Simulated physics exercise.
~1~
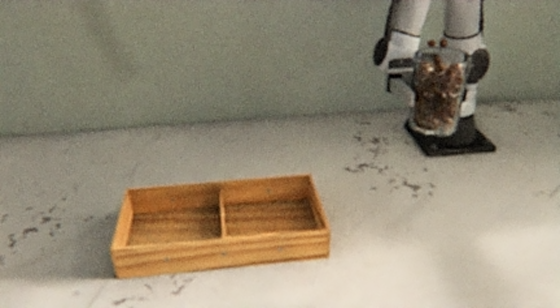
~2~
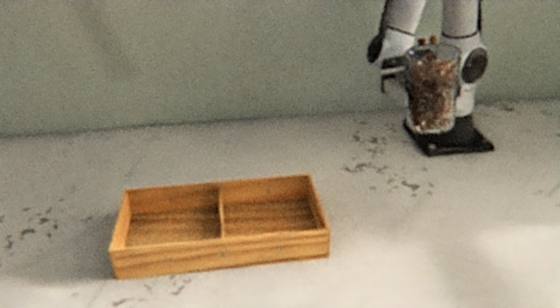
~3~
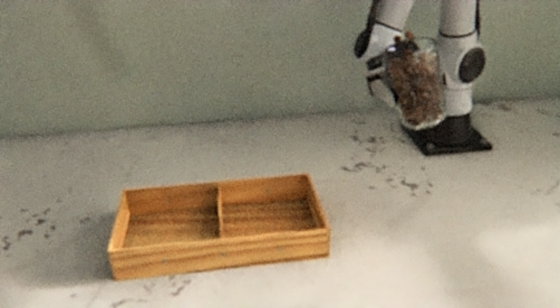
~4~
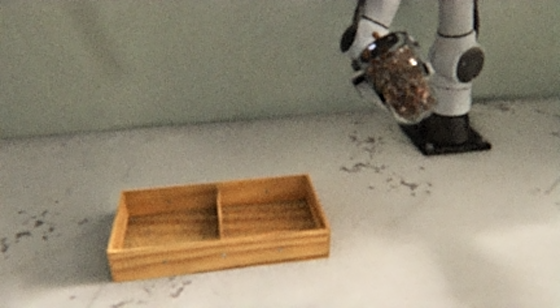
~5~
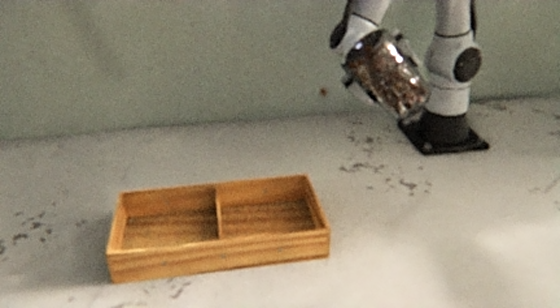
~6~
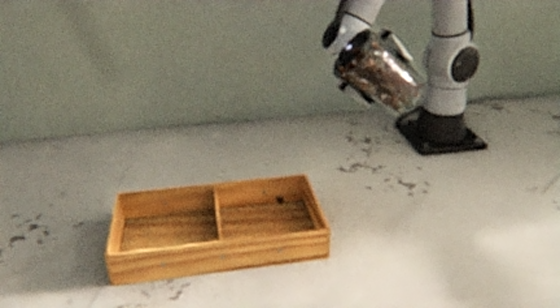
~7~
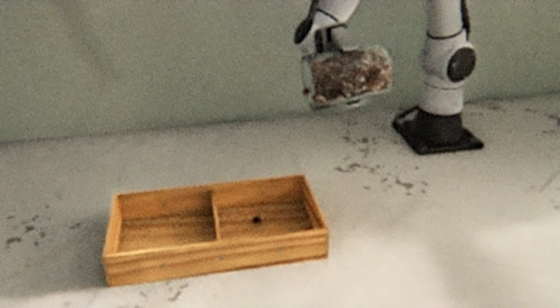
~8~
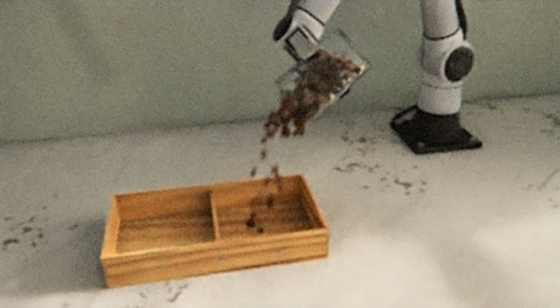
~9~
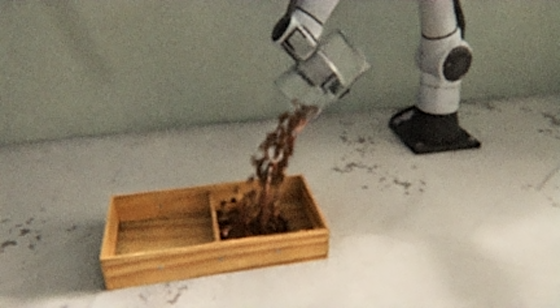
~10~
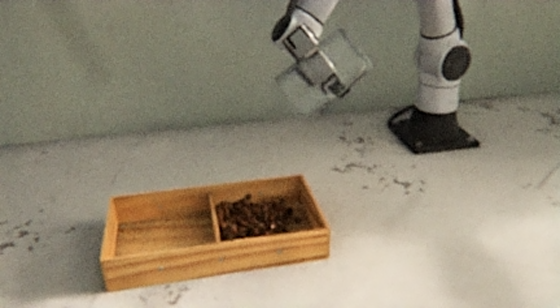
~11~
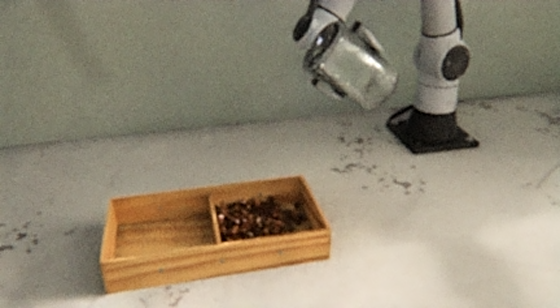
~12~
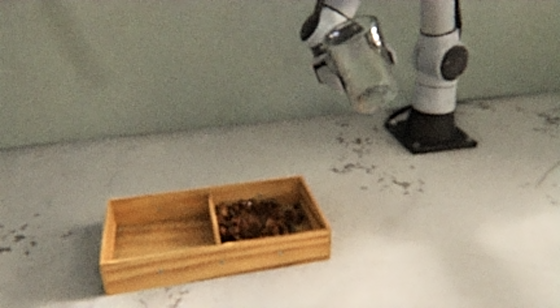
A robot arm carried a clear container of small brown pieces to the left and tipped it over, pouring them into the right-hand section of a divided wooden tray, then tilted the emptied container partway back, leaving the left section empty.
